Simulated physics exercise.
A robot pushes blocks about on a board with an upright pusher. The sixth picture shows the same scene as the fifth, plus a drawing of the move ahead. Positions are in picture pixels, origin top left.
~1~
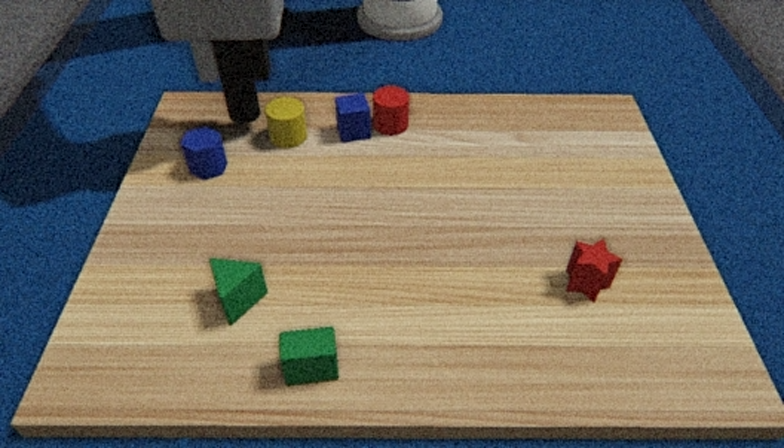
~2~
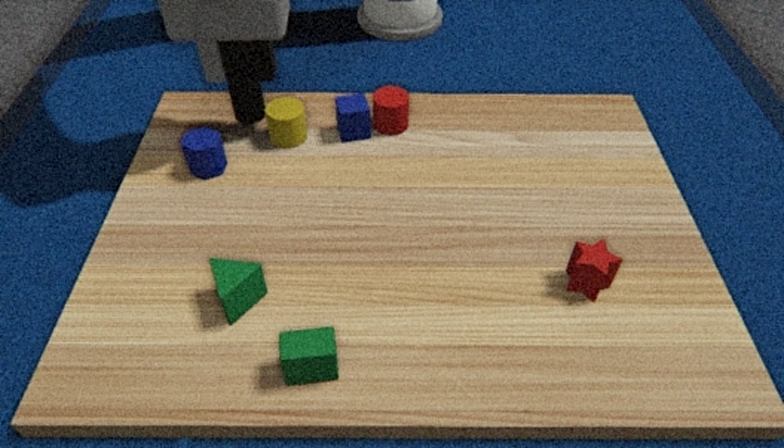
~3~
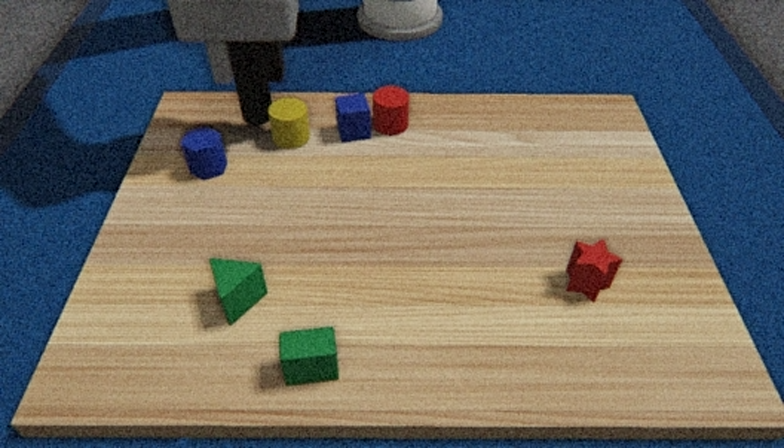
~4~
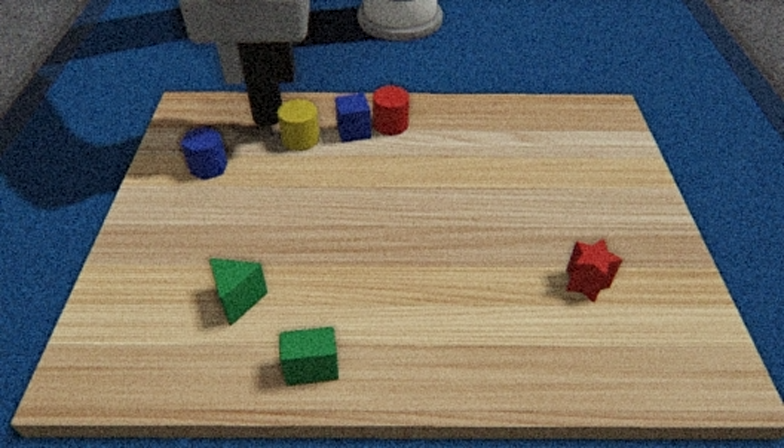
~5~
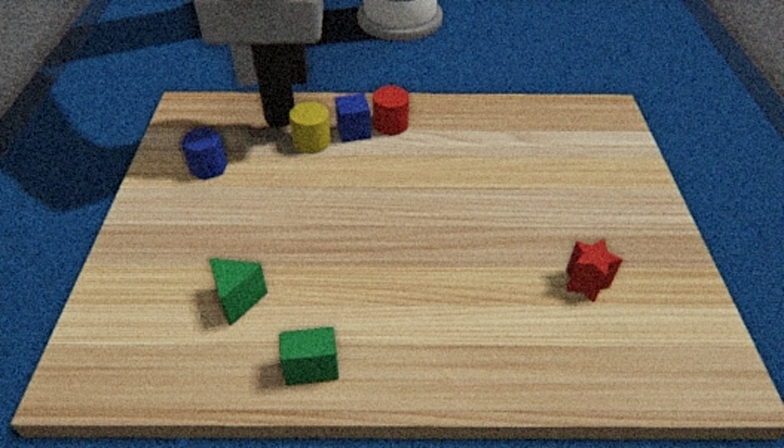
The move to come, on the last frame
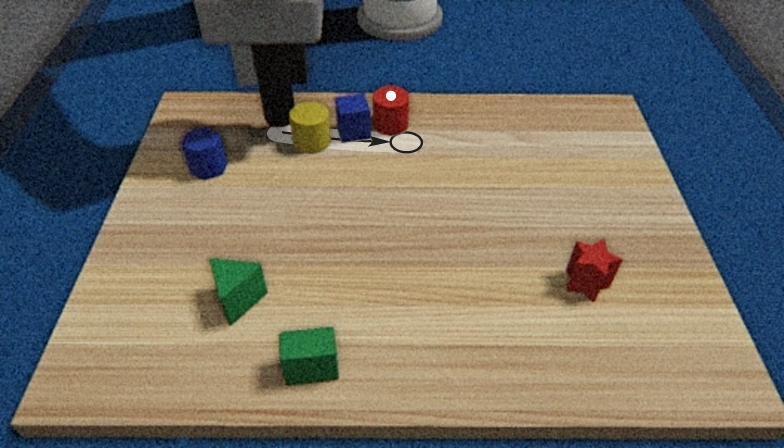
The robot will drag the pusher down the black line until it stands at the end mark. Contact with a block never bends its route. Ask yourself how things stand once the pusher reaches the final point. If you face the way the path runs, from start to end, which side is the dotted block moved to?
Seen from start to end, it moves left.
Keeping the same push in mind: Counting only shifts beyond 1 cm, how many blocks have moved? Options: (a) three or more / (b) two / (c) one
My pick is a.
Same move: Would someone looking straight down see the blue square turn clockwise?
My answer is no.
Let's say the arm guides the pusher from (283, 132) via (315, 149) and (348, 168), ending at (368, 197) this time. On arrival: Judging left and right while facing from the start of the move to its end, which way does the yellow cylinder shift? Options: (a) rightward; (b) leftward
Option b.
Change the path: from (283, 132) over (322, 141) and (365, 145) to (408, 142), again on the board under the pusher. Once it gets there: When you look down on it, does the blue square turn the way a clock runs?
I expect not.
The line goes from (283, 132) over (343, 140) to (406, 142); the dot is on the red cylinder.
What follows on the original path. One third of the way, pusher at (323, 124); yellow cylinder at (344, 125); blue square at (360, 104), turned 35° anticlockwise.
Two thirds of the way, pusher at (366, 127); yellow cylinder at (366, 134); blue square at (397, 106), turned 20° anticlockwise; red cylinder at (419, 90).
At the end, pusher at (407, 128); blue hexagon unmoved; yellow cylinder at (367, 135); blue square at (437, 103), turned 40° anticlockwise; red cylinder at (443, 83).
